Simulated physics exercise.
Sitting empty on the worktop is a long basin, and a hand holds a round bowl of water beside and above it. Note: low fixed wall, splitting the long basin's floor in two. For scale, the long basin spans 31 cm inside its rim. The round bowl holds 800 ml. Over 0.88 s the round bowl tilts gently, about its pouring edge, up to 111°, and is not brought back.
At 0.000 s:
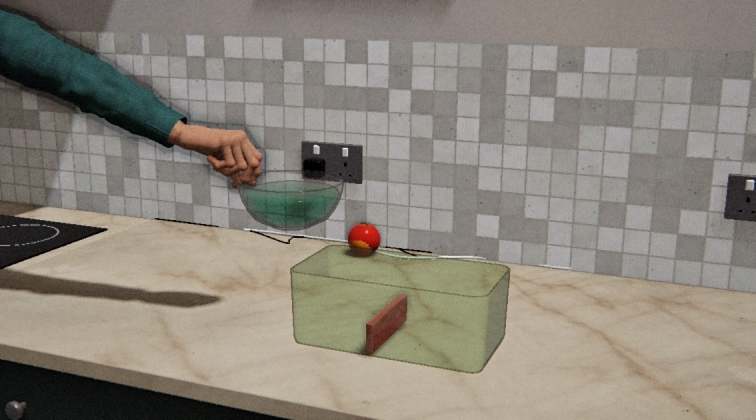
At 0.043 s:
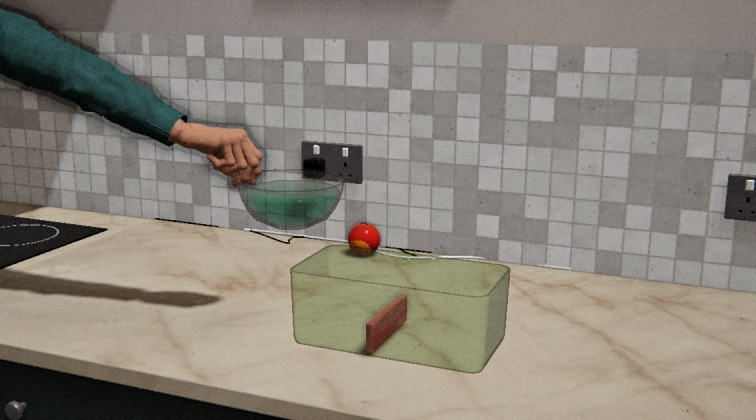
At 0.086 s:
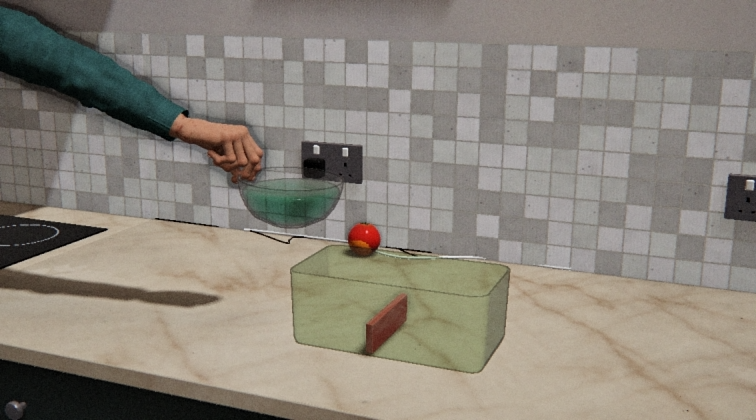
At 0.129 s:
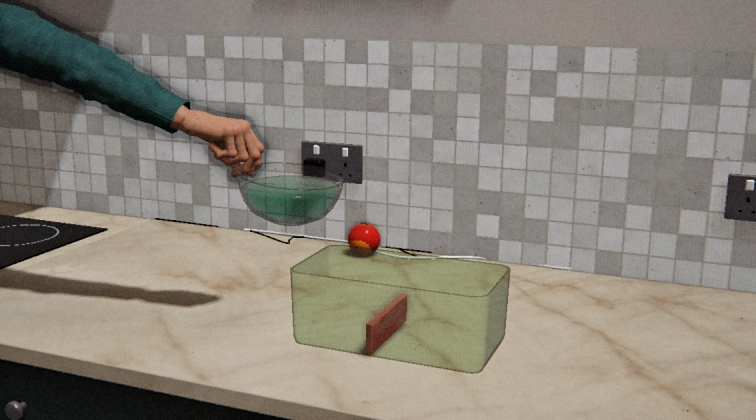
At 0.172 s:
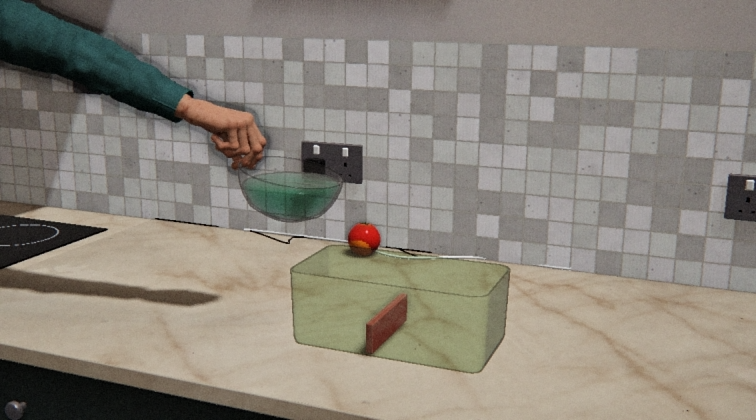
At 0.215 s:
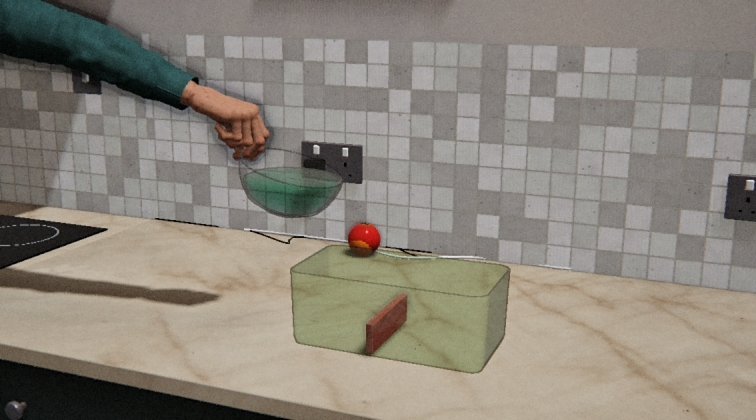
A hand gently tilts a round bowl of water above an empty long basin.
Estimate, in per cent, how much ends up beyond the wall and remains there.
Roughly 84 % ends up beyond the wall.
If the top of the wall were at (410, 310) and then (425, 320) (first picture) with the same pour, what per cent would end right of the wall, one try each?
45 % and 25 %.
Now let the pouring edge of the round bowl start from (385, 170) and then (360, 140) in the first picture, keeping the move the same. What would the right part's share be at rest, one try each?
Some 80 and 85 per cent, in that order.
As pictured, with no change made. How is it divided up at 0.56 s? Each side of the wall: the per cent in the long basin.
I'd say about 6 left and about 5 right.
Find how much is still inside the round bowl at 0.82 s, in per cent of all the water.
0 %.
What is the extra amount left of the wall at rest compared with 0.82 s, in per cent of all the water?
Near 7 percent, more or less.
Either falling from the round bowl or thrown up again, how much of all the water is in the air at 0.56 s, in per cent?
Around 50 in a hundred.
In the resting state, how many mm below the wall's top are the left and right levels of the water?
Left side: Around 42 mm. Right side: Around 22 mm.
After 0.56 s the tilt is 79° and 39 per cent is still to pour, 6 is left of the wall and 5 right of it.
After 0.82 s the tilt is 110° and 0 per cent is still to pour, 9 is left of the wall and 83 right of it.
After 1.09 s the tilt is 111° and 0 per cent is still to pour, 15 is left of the wall and 84 right of it.
After 1.38 s the tilt is 111° and 0 per cent is still to pour, 15 is left of the wall and 84 right of it.
In the end 15 per cent lies left of the wall, 84 right of it and 1 outside.
